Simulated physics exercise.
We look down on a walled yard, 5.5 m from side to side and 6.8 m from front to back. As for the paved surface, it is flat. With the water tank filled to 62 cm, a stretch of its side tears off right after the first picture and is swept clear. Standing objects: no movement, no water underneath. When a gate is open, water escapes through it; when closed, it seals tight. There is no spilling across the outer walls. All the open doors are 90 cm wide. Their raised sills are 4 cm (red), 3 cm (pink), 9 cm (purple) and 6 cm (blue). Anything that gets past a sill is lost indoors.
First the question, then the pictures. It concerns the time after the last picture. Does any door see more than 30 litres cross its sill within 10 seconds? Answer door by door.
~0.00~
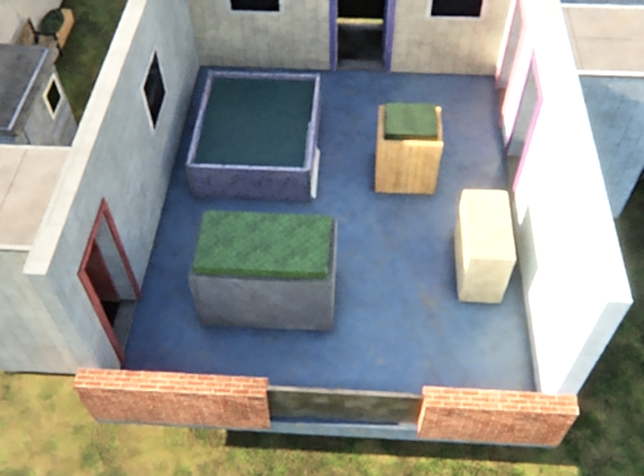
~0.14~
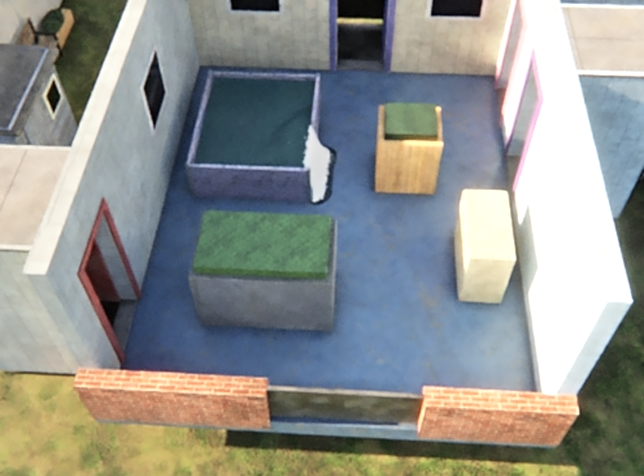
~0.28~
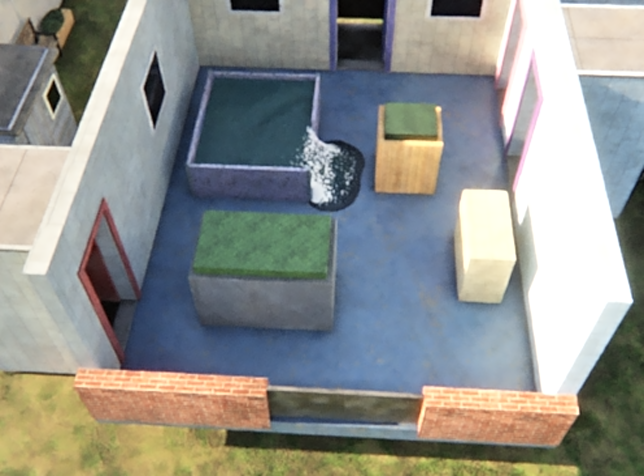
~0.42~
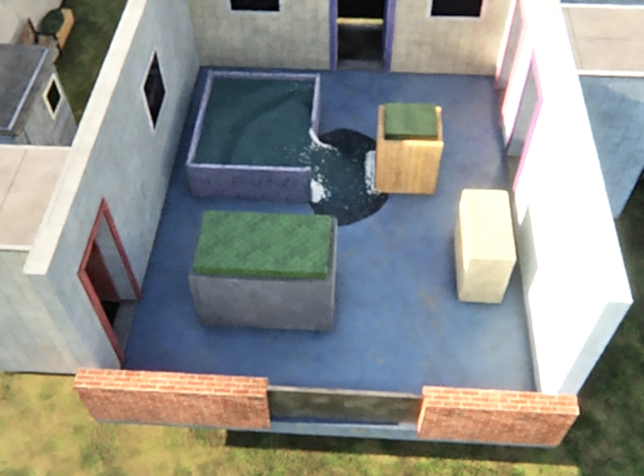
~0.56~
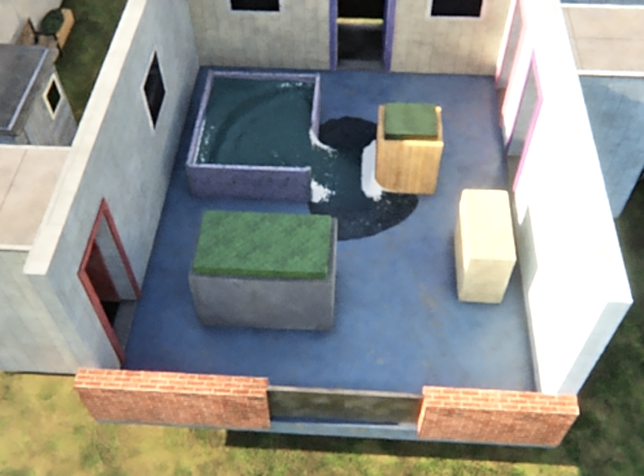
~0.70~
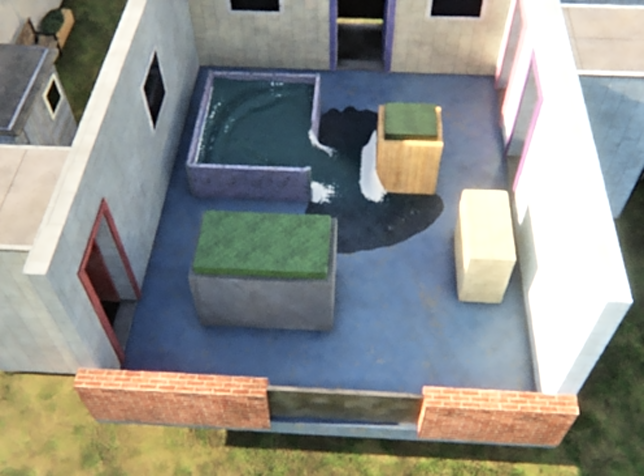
Taking each door, the red door does; the pink door does; the purple door does not; the blue door does.
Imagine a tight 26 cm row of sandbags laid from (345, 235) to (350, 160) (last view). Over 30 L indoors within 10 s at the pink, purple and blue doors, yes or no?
Against the limit, the pink door goes beyond it, the purple door stays within it and the blue door goes beyond it.
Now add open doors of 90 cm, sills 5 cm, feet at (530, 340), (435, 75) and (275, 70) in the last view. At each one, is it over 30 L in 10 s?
In that order: Beyond it, beyond it, short of it.
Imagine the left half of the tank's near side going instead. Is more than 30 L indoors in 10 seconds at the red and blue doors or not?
Short answer, against that limit: Red overshoots, blue is fine.
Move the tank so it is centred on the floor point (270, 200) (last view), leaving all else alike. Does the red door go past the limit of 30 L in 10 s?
Well, red ends up beyond the mark.
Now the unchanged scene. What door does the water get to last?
Red.
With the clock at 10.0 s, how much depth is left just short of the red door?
8.0 cm.
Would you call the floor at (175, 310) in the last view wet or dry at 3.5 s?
Untouched.
After 1.4 s water covers 25 % of the floor and is deepest (48 cm) near (368, 182); red door not reached, pink door not reached, purple door not reached, blue door not reached.
After 2.2 s water covers 50 % of the floor and is deepest (38 cm) near (368, 174); red door not reached, pink door 5 cm at the sill, 2 L in, purple door 4 cm at the sill, 0 L in, blue door 3 cm at the sill, 10 L in.
After 3.5 s water covers 65 % of the floor and is deepest (26 cm) near (368, 174); red door not reached, pink door 8 cm at the sill, 16 L in, purple door 4 cm at the sill, 0 L in, blue door 13 cm at the sill, 71 L in.
After 6.0 s water covers 85 % of the floor and is deepest (17 cm) near (368, 182); red door 9 cm at the sill, 7 L in, pink door 7 cm at the sill, 57 L in, purple door 8 cm at the sill, 0 L in, blue door 9 cm at the sill, 105 L in.
After 10.0 s water covers 100 % of the floor and is deepest (10 cm) near (127, 396); red door 8 cm at the sill, 70 L in, pink door 7 cm at the sill, 101 L in, purple door 6 cm at the sill, 3 L in, blue door 8 cm at the sill, 135 L in.
